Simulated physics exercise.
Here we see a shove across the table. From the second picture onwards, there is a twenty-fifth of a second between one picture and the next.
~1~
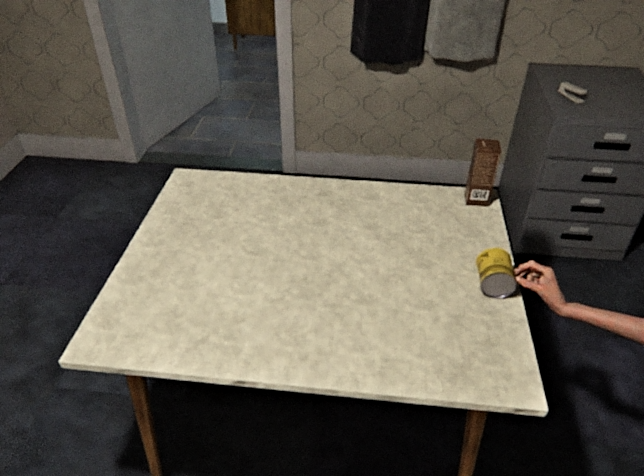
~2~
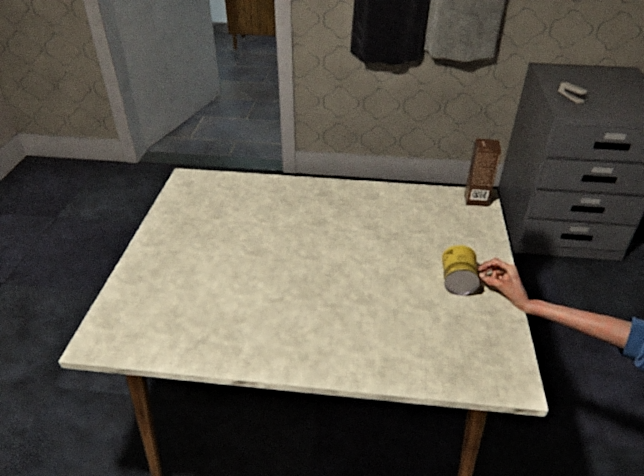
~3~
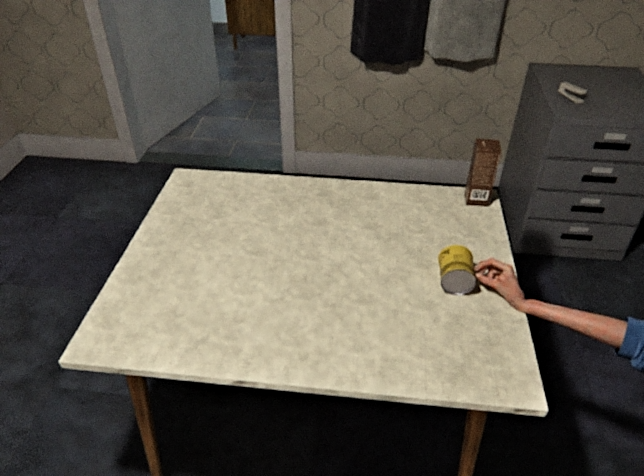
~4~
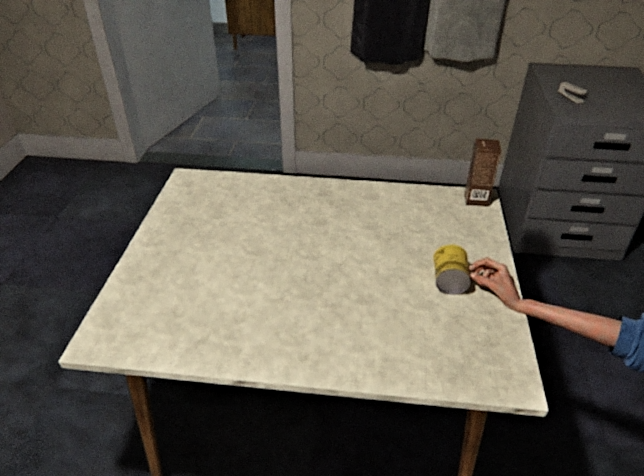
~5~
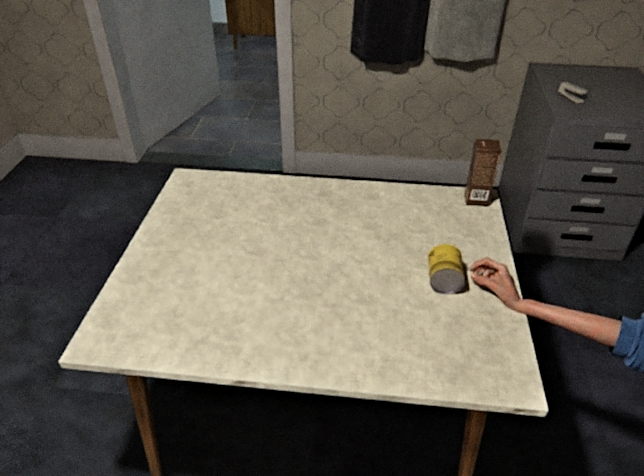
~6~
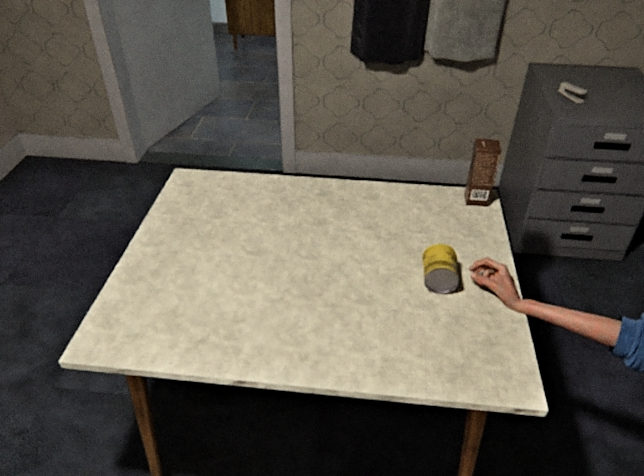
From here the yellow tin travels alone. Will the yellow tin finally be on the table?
Yes, it stays up there.
Then, 0.20 s later than the last frame, yellow tin moved about its own width near (415, 267).
Then, 0.40 s later than the last frame, yellow tin moved well along near (394, 265).
Then, 0.70 s later than the last frame, yellow tin moved well along near (370, 263).
Then, 1.10 s later than the last frame, yellow tin moved well along near (350, 262).
When it is over, moved from the start, yellow tin. End places, in pixels of the last picture, yellow tin near (344, 261).
